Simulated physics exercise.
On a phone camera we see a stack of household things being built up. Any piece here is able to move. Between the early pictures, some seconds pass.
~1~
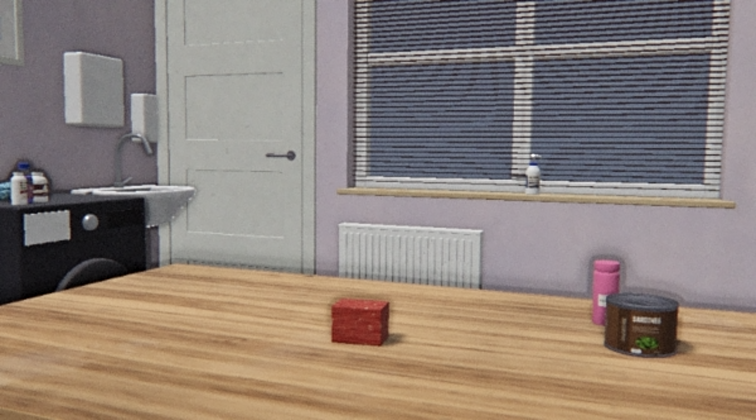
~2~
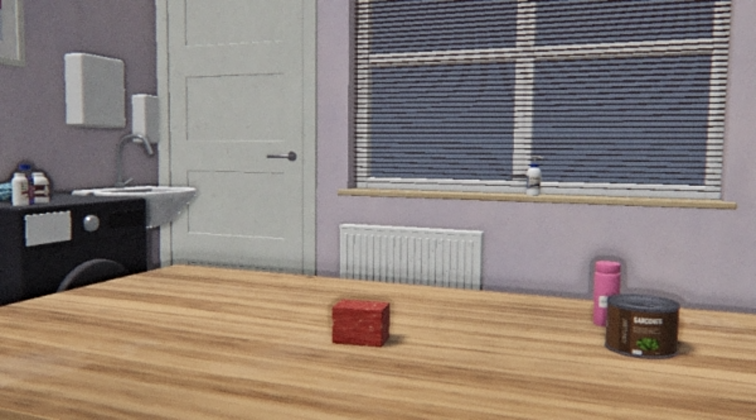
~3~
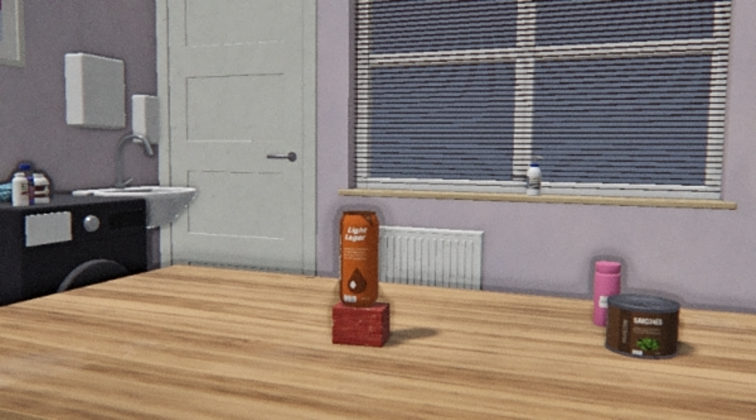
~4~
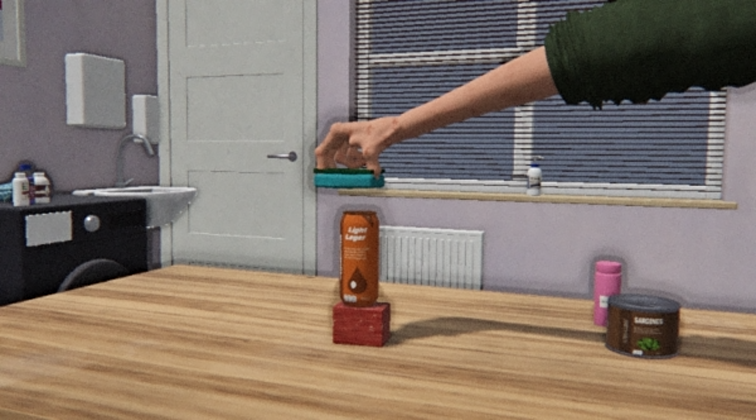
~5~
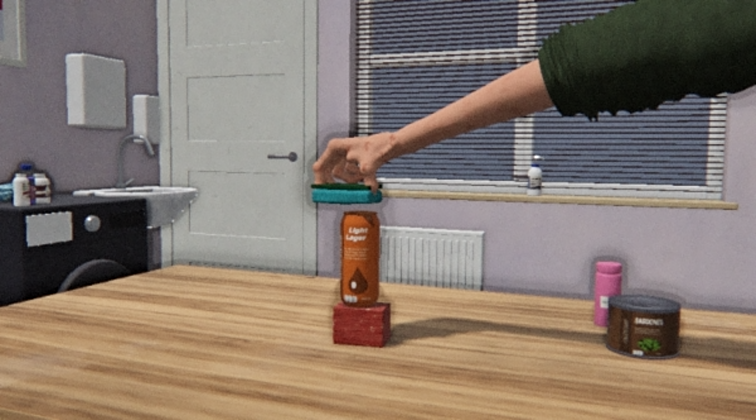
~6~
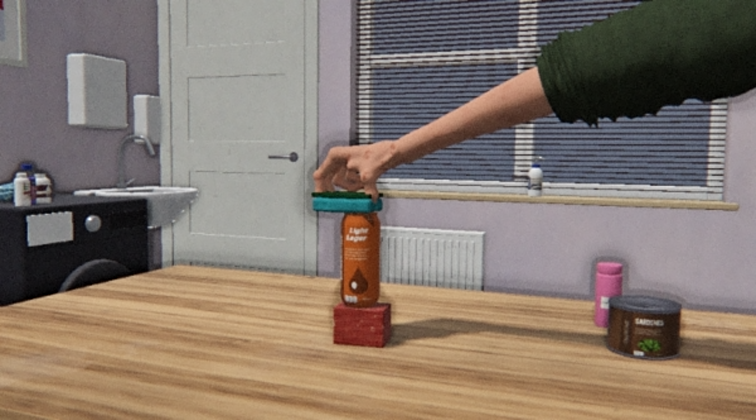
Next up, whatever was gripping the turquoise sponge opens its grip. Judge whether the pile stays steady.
Basically the pile is secure.
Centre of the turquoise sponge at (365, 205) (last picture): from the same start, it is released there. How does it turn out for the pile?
The pile remains standing.
Then, 0.20 s on from there, no change.
Then, 0.40 s on from there, turquoise sponge resting near (348, 203).
In the end, all 5 unmoved. At the end, from the last picture's camera, turquoise sponge near (348, 203). The pile stays up.
